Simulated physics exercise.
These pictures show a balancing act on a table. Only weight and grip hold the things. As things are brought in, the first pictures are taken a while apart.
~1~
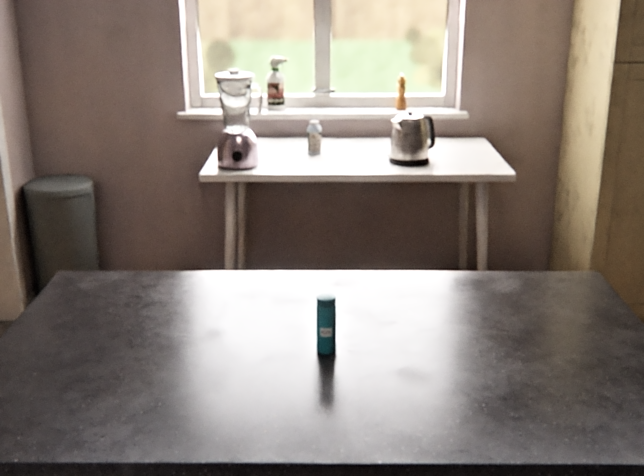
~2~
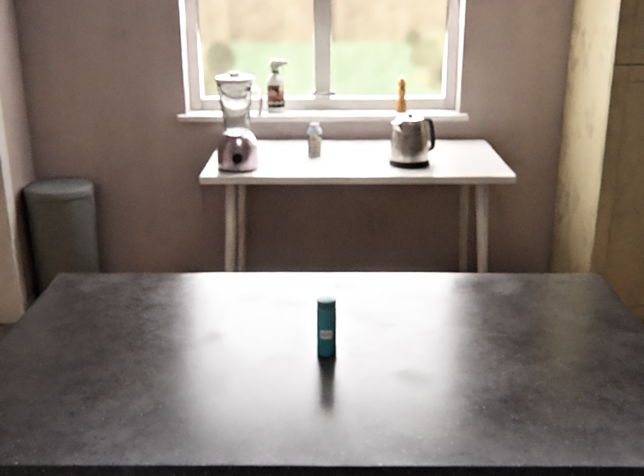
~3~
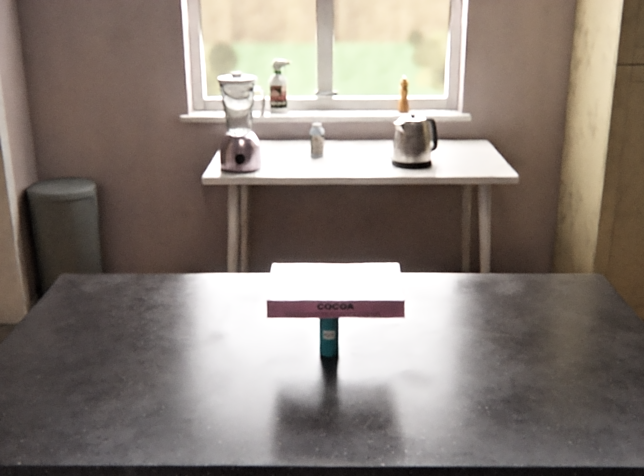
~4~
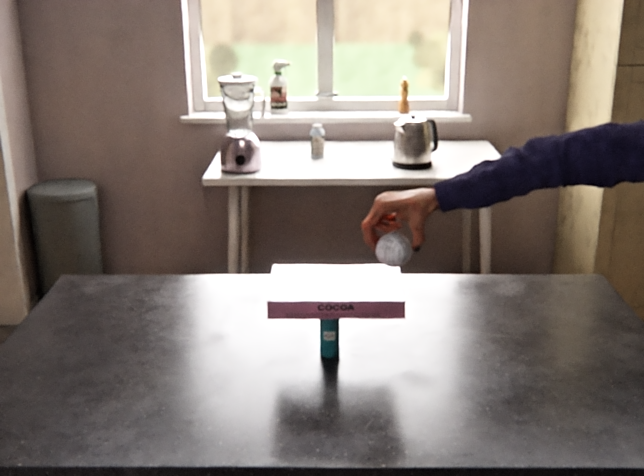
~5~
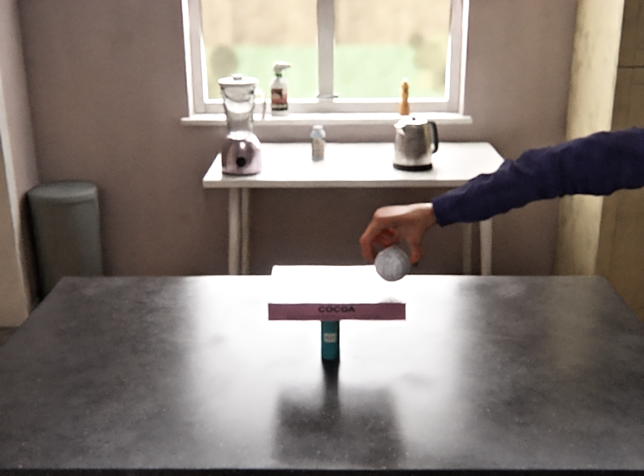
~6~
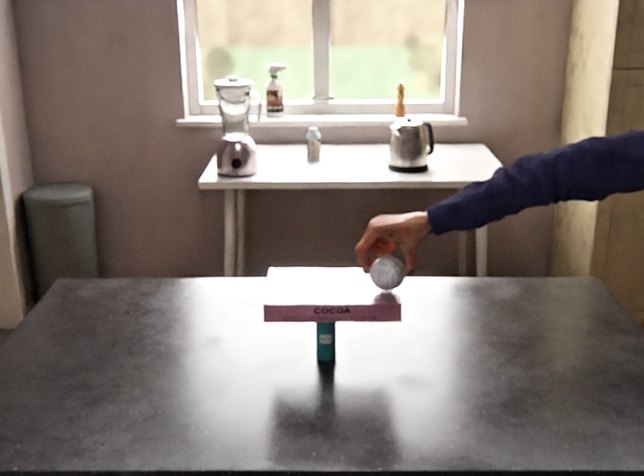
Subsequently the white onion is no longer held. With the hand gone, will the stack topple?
It is going to fail to remain upright.
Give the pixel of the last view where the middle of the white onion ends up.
Look around (428, 351) in the final frame.
Then, 0.40 s later than the last frame, white onion now fallen; pink packet tilted by 56°.
Then, 0.60 s later than the last frame, pink packet now fallen; turquoise shaker tilted by 22°.
Then, 0.70 s later than the last frame, turquoise shaker on its side.
When it is over, fallen, turquoise shaker, pink packet and white onion. End places, in pixels of the last picture, white onion near (428, 351). The stack gives way.
